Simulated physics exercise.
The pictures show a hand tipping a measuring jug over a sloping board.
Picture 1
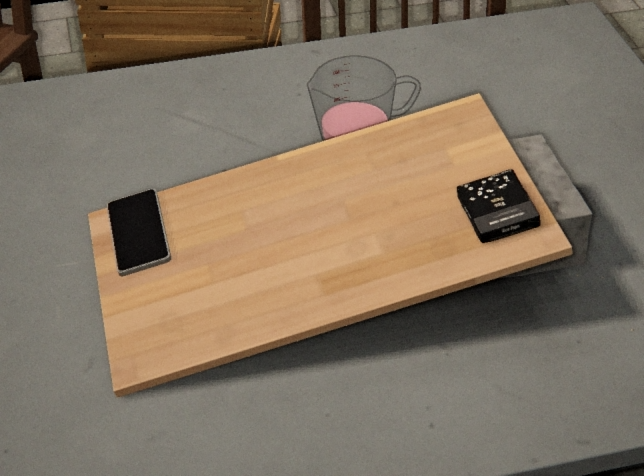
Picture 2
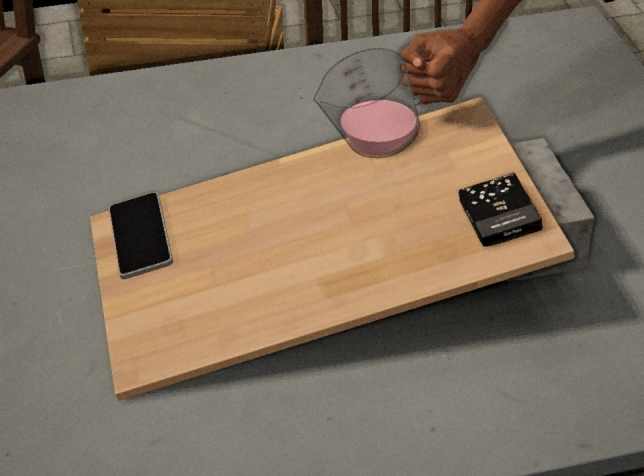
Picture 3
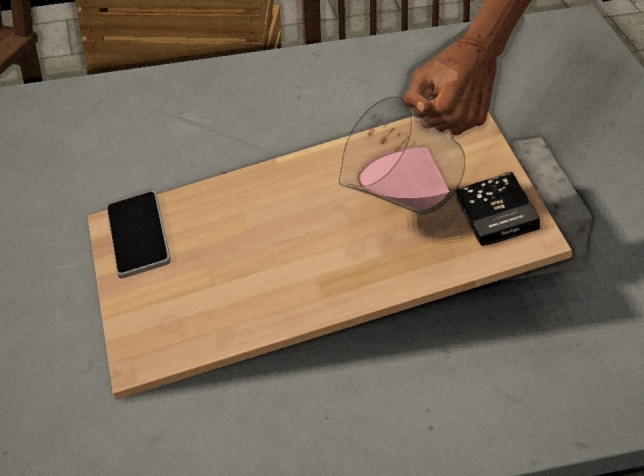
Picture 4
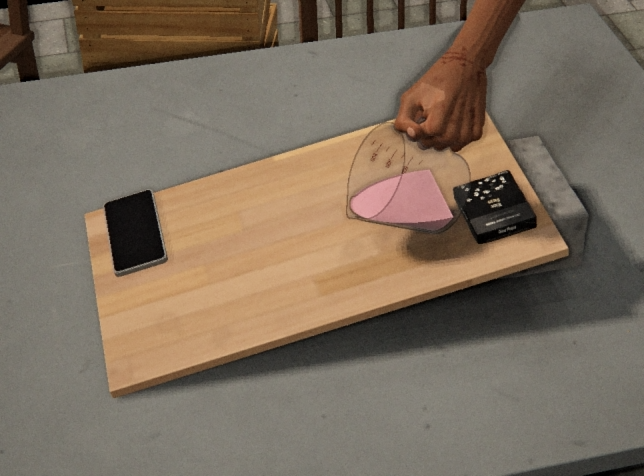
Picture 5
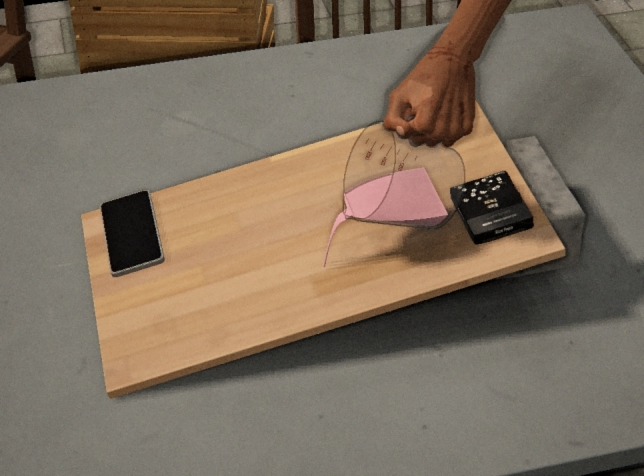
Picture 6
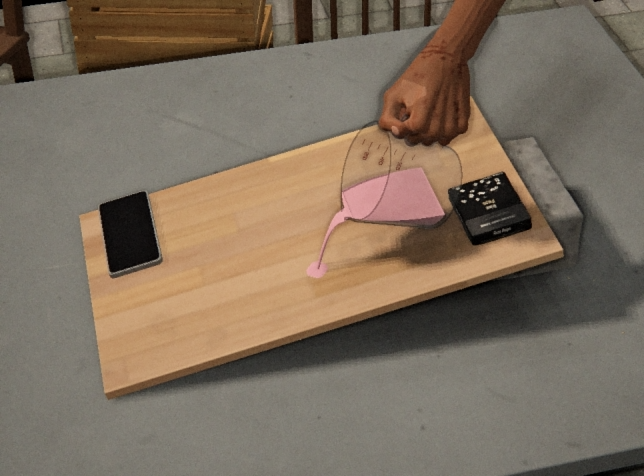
At first, a clear measuring jug of pink liquid stands behind a wooden board that slopes down to the left, with a phone and a black pouch on it. A hand lifts the jug over the board and tips it leftward, and a thin pink stream pours onto the wood.
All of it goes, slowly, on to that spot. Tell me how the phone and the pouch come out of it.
The phone stays dry; the pouch stays dry.
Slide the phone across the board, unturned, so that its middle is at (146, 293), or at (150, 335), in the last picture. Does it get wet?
First it ends up in the puddle, then it ends up in the puddle.
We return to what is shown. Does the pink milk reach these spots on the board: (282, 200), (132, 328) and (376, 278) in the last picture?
One: Not reached. Two: Soaked. Three: Not reached.
Next, it runs down to the left; the phone is clear of it; the pouch is clear of it.
After that, it runs down to the left and off the end; the phone is clear of it; the pouch is clear of it.
Finally, it runs down to the left and off the end; the phone is clear of it; the pouch is clear of it.
